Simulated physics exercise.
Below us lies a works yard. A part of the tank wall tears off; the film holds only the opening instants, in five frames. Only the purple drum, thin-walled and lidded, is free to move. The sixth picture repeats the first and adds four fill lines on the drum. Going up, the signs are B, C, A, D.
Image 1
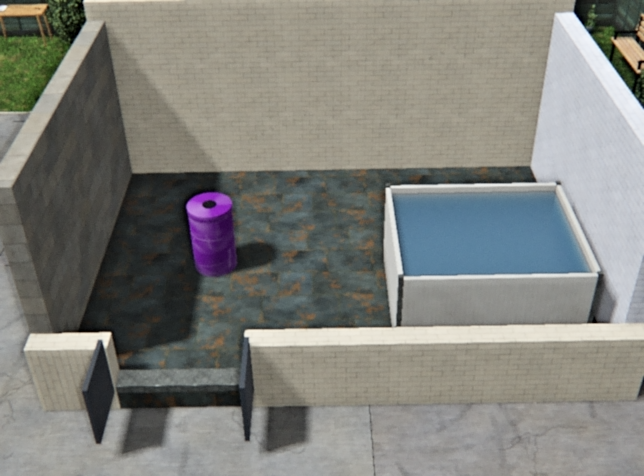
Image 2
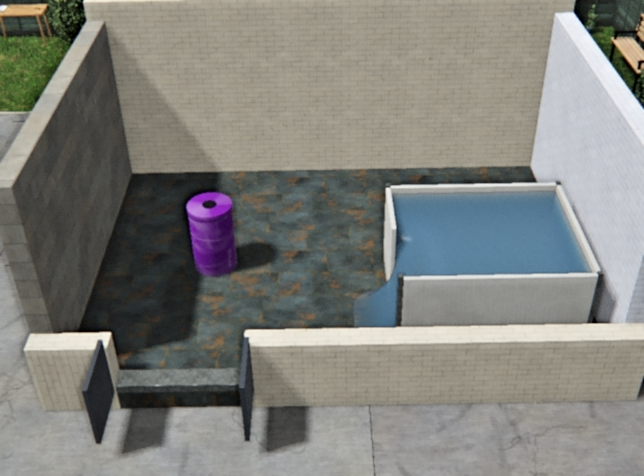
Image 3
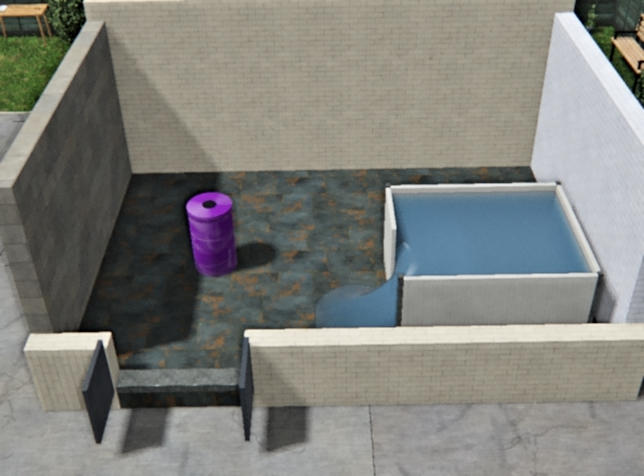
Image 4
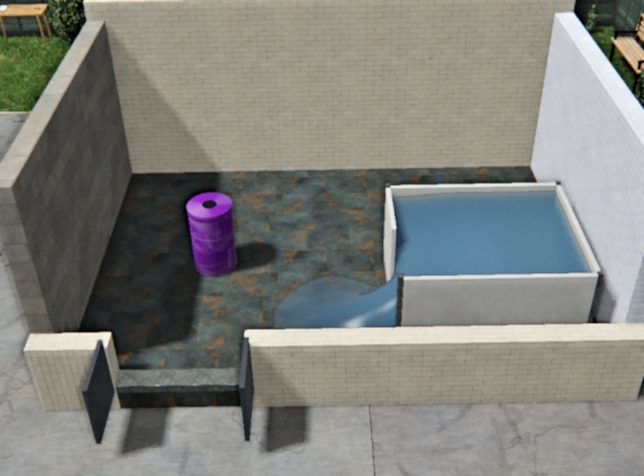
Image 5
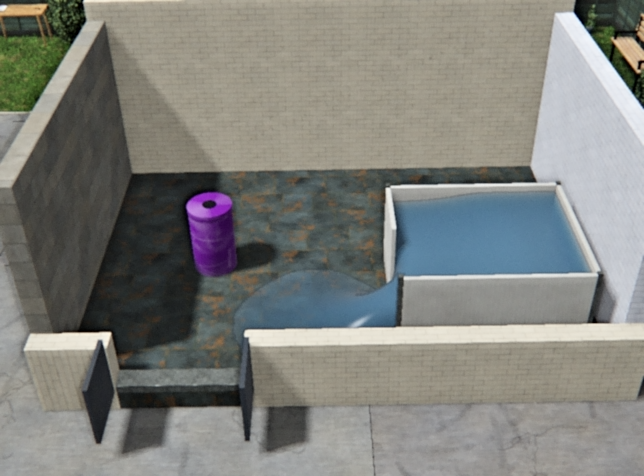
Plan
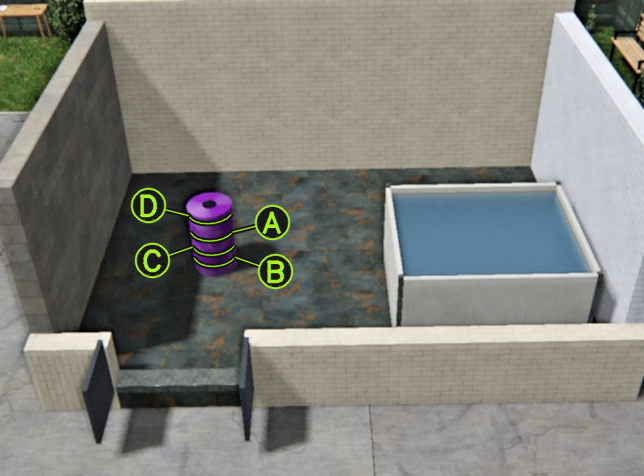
A walled works yard with a dark, mottled floor is seen from above, its small gate standing open at the front left. A pale, open-topped tank full of blue water sits at the right, and an upright purple drum stands left of centre, casting a shadow. Water pours from the tank's left side and spreads leftward across the floor near the front wall, while the drum and the view stay still.
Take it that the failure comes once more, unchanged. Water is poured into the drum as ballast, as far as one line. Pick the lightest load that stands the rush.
It is C.
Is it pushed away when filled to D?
No, that is safe.
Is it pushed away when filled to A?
No, not at all.
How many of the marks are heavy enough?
Three of them.
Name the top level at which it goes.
Here it is level B.
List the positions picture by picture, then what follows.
Lid of the purple drum at (209, 205); tank full, its middle at (485, 233); open gate at (179, 335).
Water covers 2 % of the ground and is seen nearest the drum at (359, 307).
Water covers 5 % of the ground and is seen nearest the drum at (325, 302).
Water covers 8 % of the ground and is seen nearest the drum at (293, 297).
Lid of the purple drum at (209, 205); water covers 12 % of the ground and is seen nearest the drum at (260, 294).
On the marked copy, A at (210, 241); B at (213, 266); C at (211, 255); D at (208, 223); from the bottom up B, C, A, D.
With A, it does not move.
With B, it is pushed about twice its own width away.
With C, it does not move.
With D, it does not move.
